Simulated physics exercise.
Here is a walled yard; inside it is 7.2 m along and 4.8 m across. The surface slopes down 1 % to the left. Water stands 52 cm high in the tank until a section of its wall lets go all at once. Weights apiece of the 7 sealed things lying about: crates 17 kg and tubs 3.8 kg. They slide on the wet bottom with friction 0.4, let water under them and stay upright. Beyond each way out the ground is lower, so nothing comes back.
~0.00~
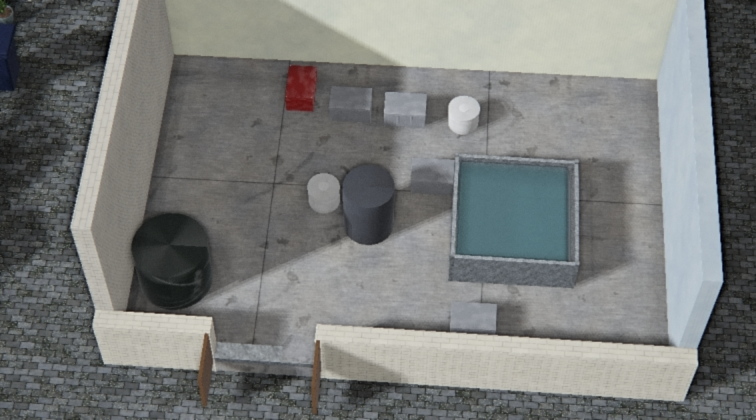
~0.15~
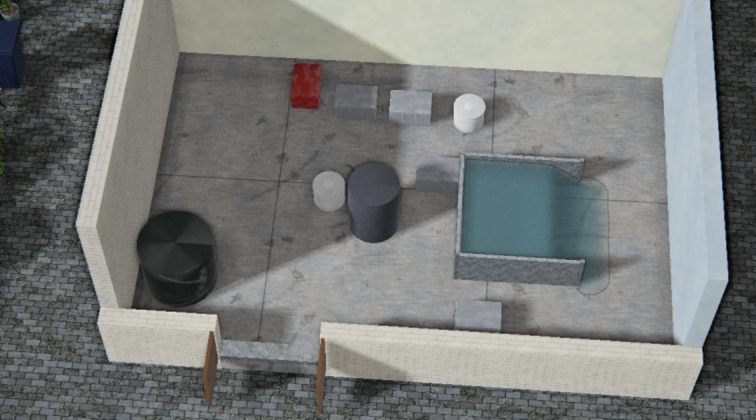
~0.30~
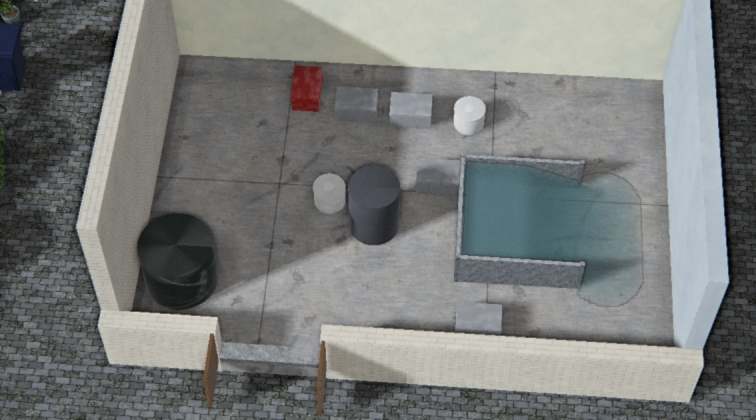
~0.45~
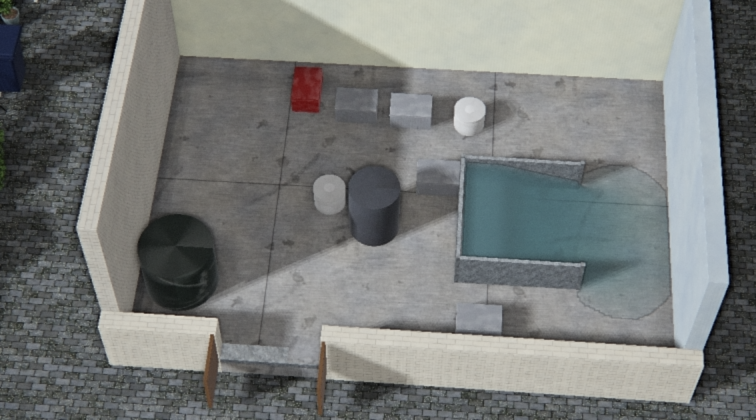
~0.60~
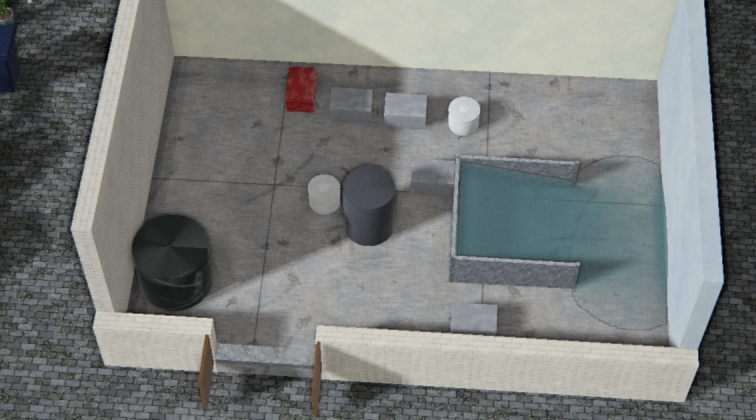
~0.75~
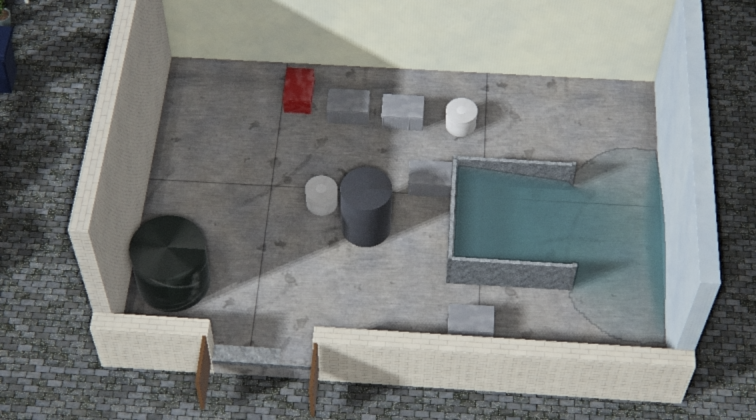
A walled yard holds still objects while water spreads right from an open-sided tank.
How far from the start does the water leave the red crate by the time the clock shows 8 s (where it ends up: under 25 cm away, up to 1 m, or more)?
The red crate slides a little.
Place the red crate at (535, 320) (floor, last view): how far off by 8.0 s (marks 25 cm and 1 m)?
It gets carried off.
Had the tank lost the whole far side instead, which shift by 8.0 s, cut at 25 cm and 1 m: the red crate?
Then the red crate ends far away.
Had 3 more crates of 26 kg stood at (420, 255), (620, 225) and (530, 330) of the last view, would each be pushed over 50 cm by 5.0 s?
In that order: Less, over, over.
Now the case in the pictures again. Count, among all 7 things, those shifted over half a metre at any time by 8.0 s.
I count 4.
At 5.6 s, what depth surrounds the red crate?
About 3 cm.
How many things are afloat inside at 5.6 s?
I count 0.
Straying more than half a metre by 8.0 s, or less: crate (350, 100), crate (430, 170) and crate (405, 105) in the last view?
In that order: Short of it, less, less.
After 1.6 s the red crate is near (299, 84), 0.0 m from its start, aground; 0 of 7 are out; 0 afloat.
After 3.6 s the red crate is near (299, 84), 0.0 m from its start, aground; 0 of 7 are out; 0 afloat.
After 5.6 s the red crate is near (265, 92), 0.5 m from its start, aground; 0 of 7 are out; 0 afloat.
After 8.0 s the red crate is near (265, 92), 0.5 m from its start, aground; 0 of 7 are out; 2 afloat.
